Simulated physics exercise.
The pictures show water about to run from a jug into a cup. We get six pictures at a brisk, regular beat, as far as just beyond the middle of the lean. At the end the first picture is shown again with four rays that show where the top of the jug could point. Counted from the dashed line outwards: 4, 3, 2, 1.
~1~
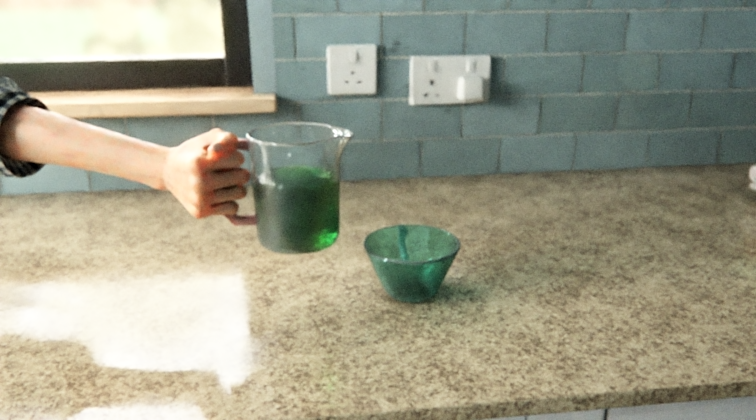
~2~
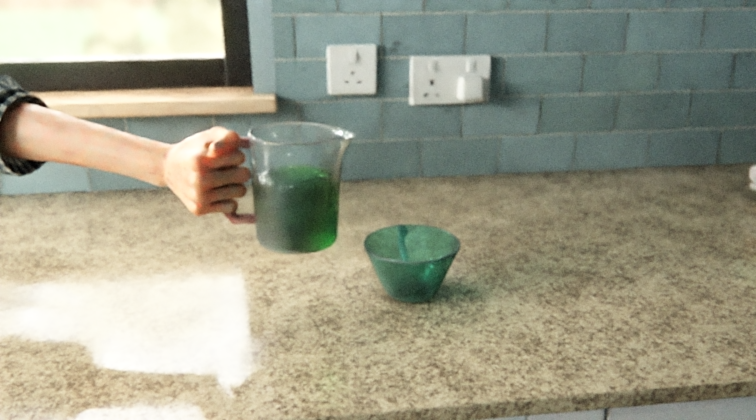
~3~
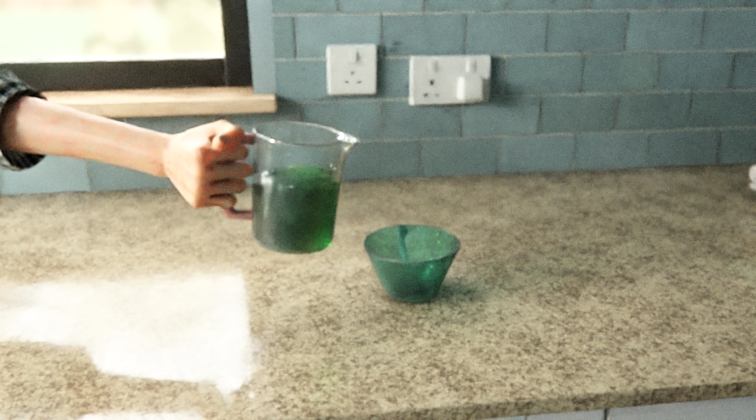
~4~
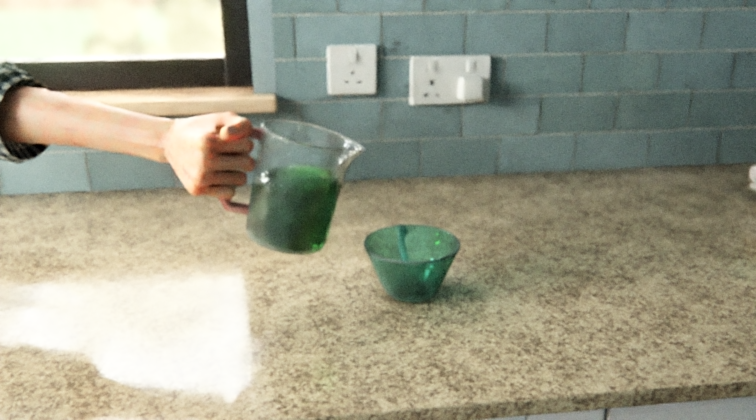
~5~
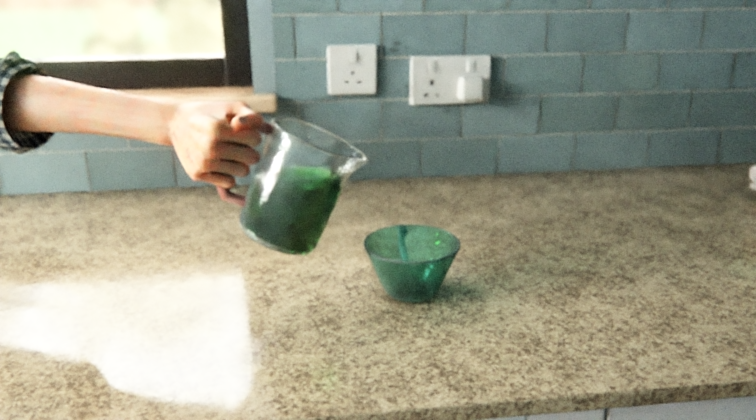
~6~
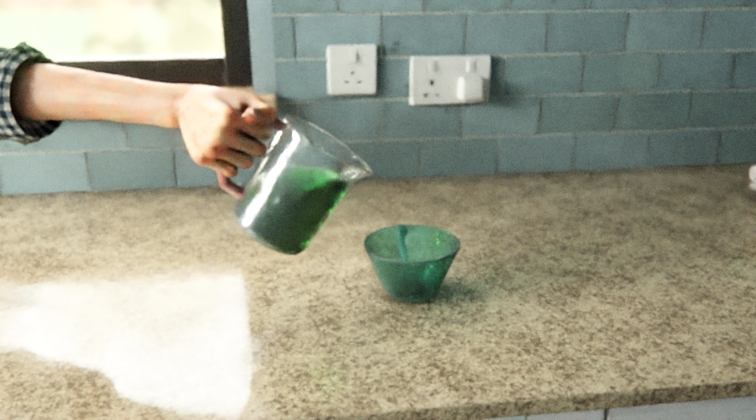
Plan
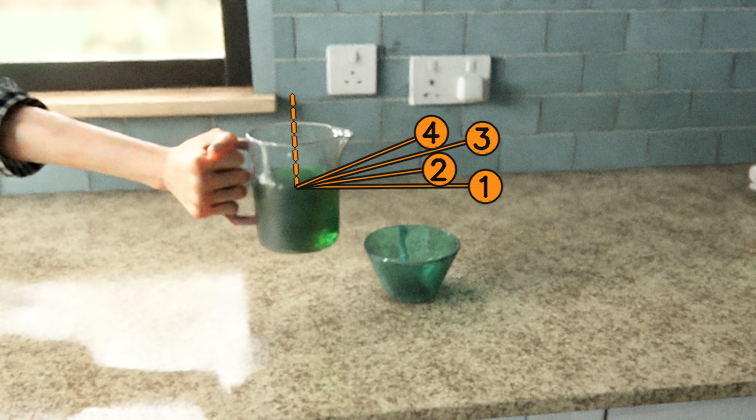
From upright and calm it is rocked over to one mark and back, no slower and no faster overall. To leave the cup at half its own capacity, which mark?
4 is best.
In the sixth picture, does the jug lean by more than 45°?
No, it does not.
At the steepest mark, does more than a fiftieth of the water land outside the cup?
Yes, it does.
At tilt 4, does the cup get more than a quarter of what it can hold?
Yes, clearly.
On the marked copy, 1 at (468, 185); 2 at (422, 170); 3 at (466, 142); 4 at (415, 138).
Choosing 1, the cup ends with about 63 % of what it can hold; 38 % of the water is spilt.
Choosing 2, the cup ends with about 64 % of what it can hold; 25 % of the water is spilt.
Choosing 3, the cup ends with about 64 % of what it can hold; 11 % of the water is spilt.
Choosing 4, the cup ends with about 50 % of what it can hold; 4 % of the water is spilt.
